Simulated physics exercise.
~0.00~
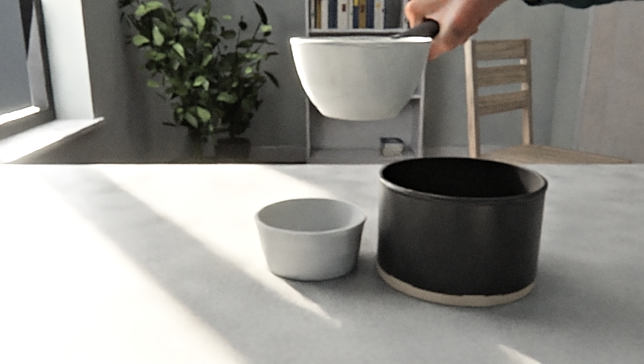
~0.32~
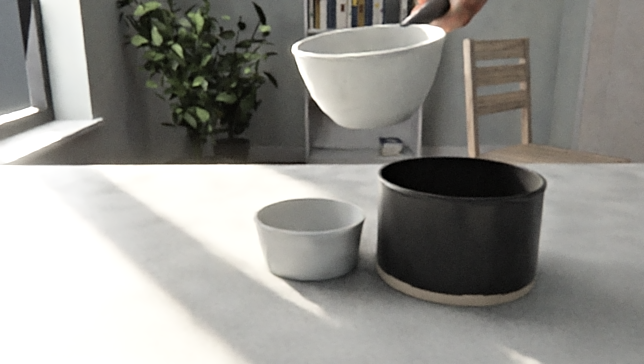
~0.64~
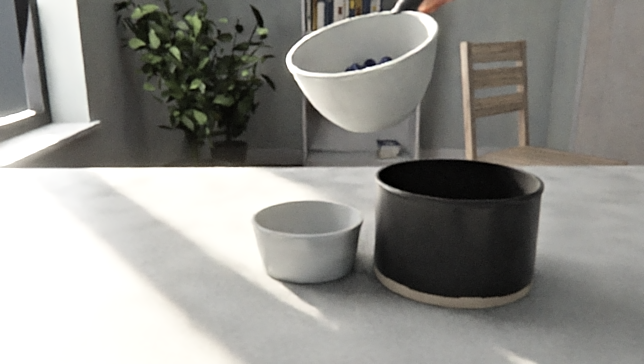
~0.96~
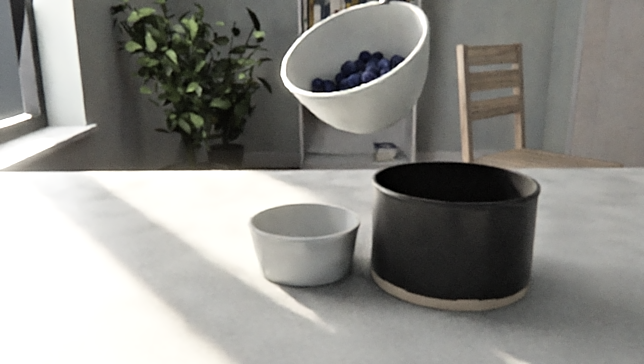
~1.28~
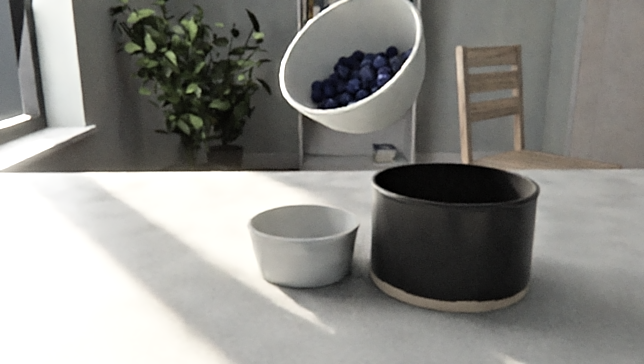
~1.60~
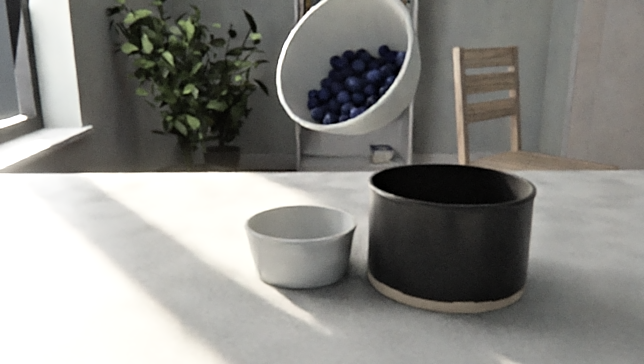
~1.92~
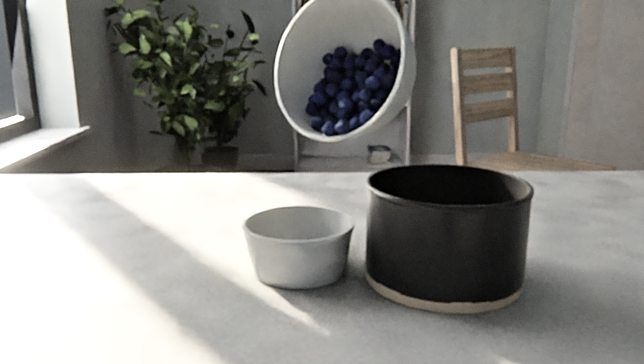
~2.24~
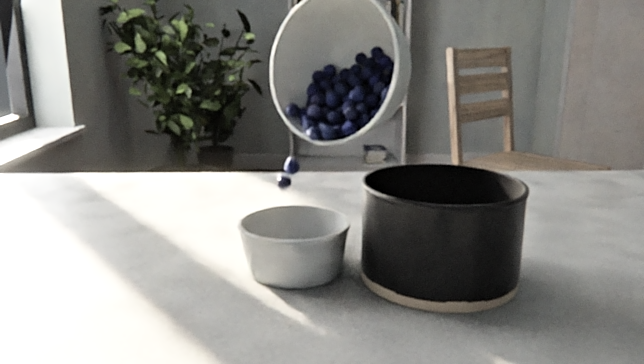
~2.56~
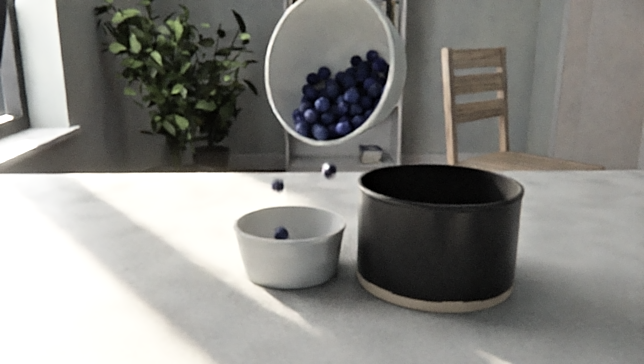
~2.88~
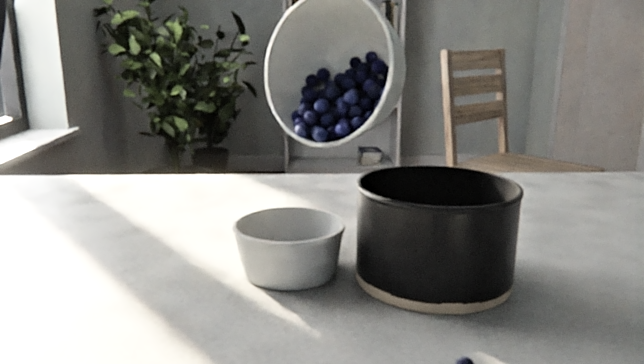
White bowl of blueberries tilting onto its side above a table, spilling a few berries toward a small white dish beside a black pot.
